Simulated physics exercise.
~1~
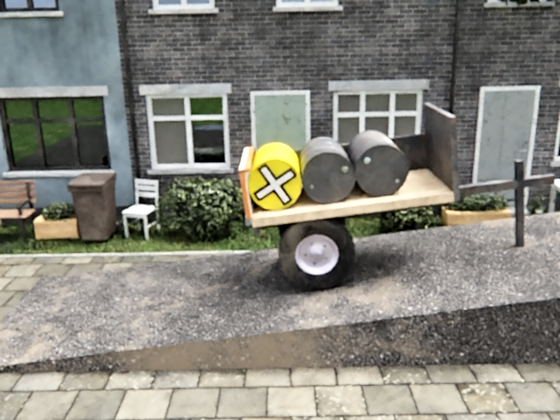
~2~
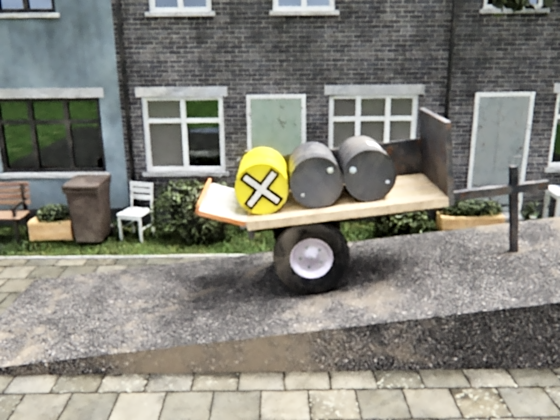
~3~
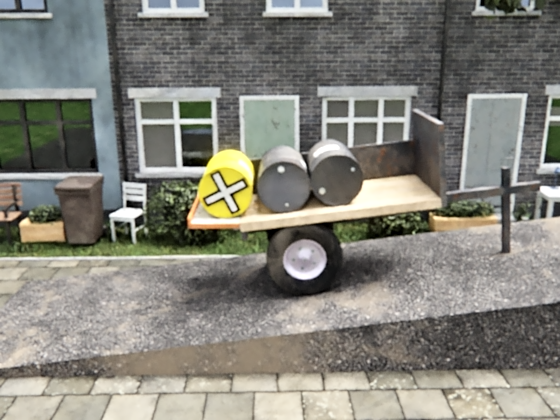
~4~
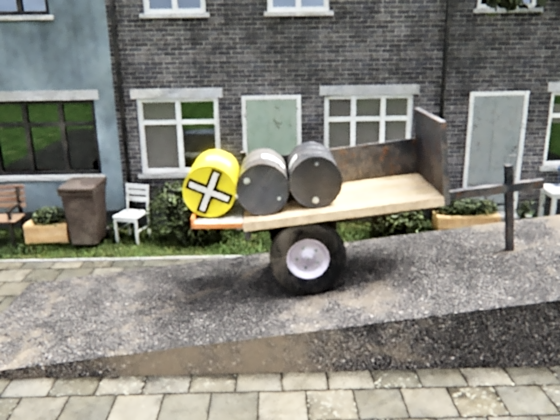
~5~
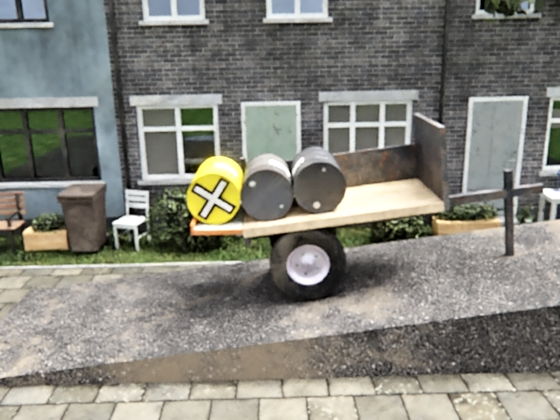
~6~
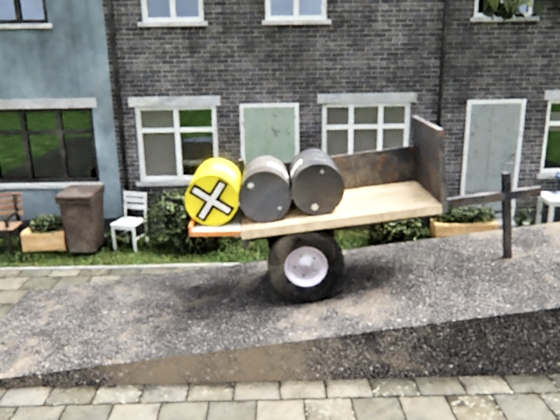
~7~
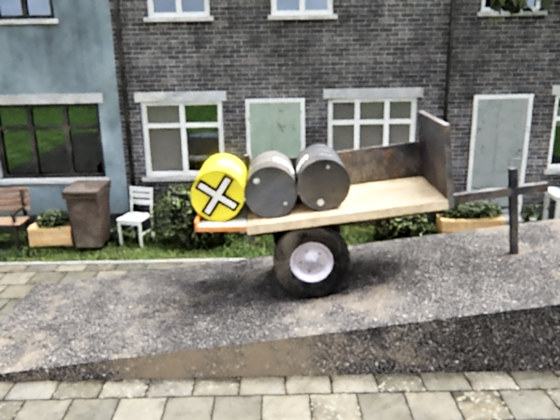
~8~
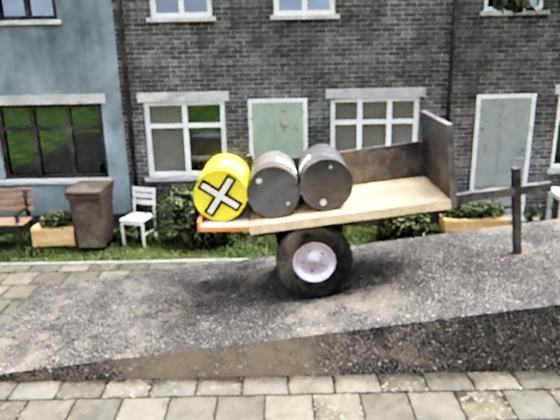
Three drums, a yellow one with a white cross and two dark ones, rolled left down the tilted trailer bed as the tailgate dropped open, then settled side by side, with the yellow drum resting on the lowered gate.
